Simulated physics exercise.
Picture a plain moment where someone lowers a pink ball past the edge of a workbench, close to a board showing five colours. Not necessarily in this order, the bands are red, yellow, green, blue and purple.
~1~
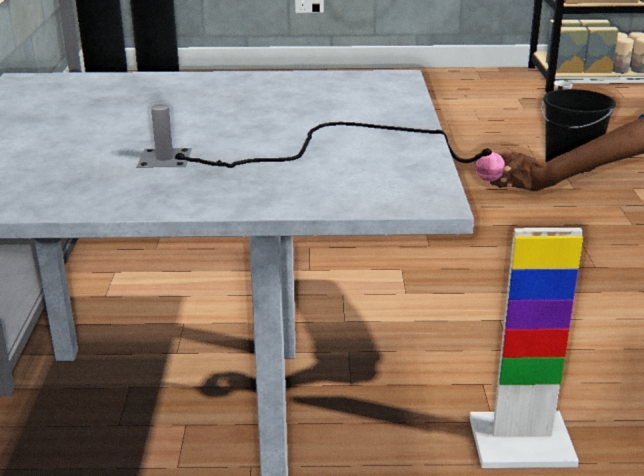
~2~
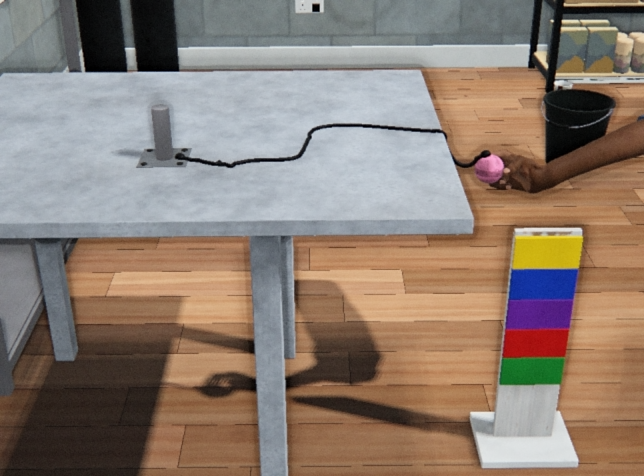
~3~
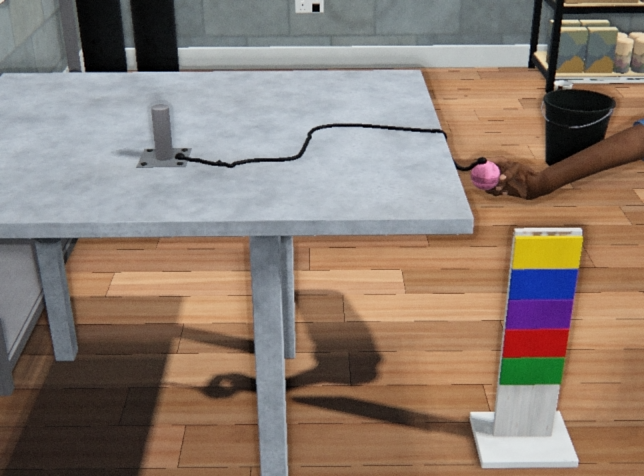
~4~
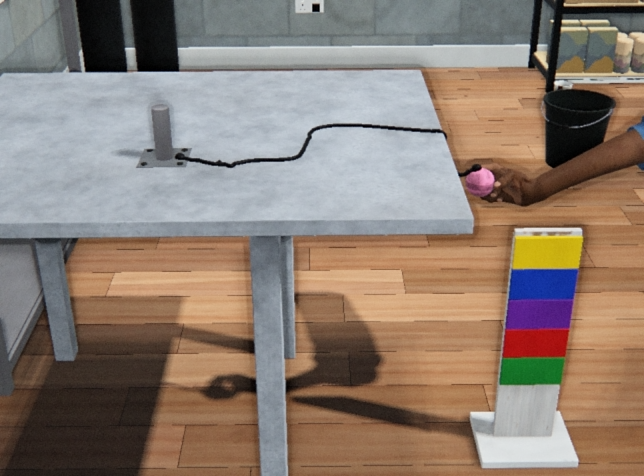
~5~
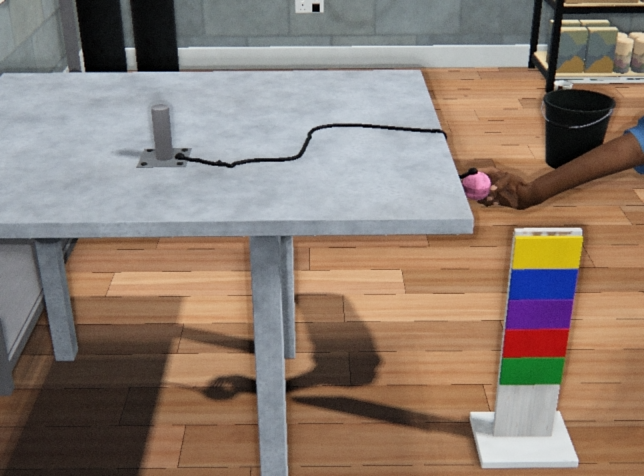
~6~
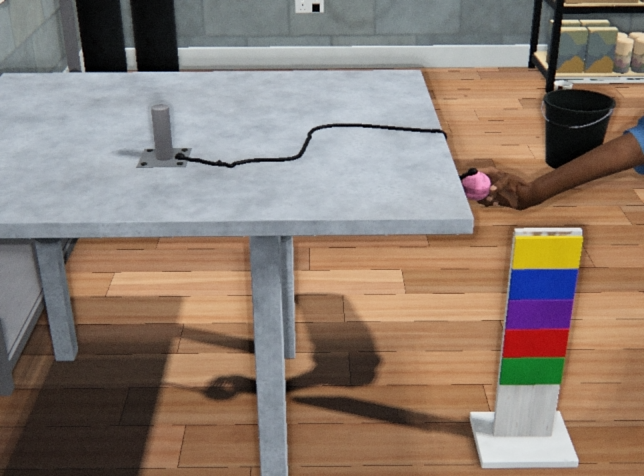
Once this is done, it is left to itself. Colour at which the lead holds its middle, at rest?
Blue.
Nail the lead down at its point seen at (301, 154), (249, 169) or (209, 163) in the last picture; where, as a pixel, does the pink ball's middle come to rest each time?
Taking them in turn, I'd expect around (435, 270), (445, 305) and finally (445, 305).
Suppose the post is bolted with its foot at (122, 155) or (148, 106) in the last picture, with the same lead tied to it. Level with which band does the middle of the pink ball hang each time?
It comes out yellow the first time and yellow the second time.
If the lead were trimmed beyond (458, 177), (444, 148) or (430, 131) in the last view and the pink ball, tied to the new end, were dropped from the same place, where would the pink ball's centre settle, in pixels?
Estimated positions in order: (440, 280); (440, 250); (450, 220).
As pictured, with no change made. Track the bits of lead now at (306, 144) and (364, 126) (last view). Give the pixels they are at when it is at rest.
The first one ends up at (354, 145) and the second one at (446, 145).
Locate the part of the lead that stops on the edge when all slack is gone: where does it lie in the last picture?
That point sits at about (364, 126).
Soon after, ball near (408, 290); level with blue.
After that, ball near (452, 287); level with blue.
In the end, ball near (442, 290); level with blue. Its middle rests at the blue band.
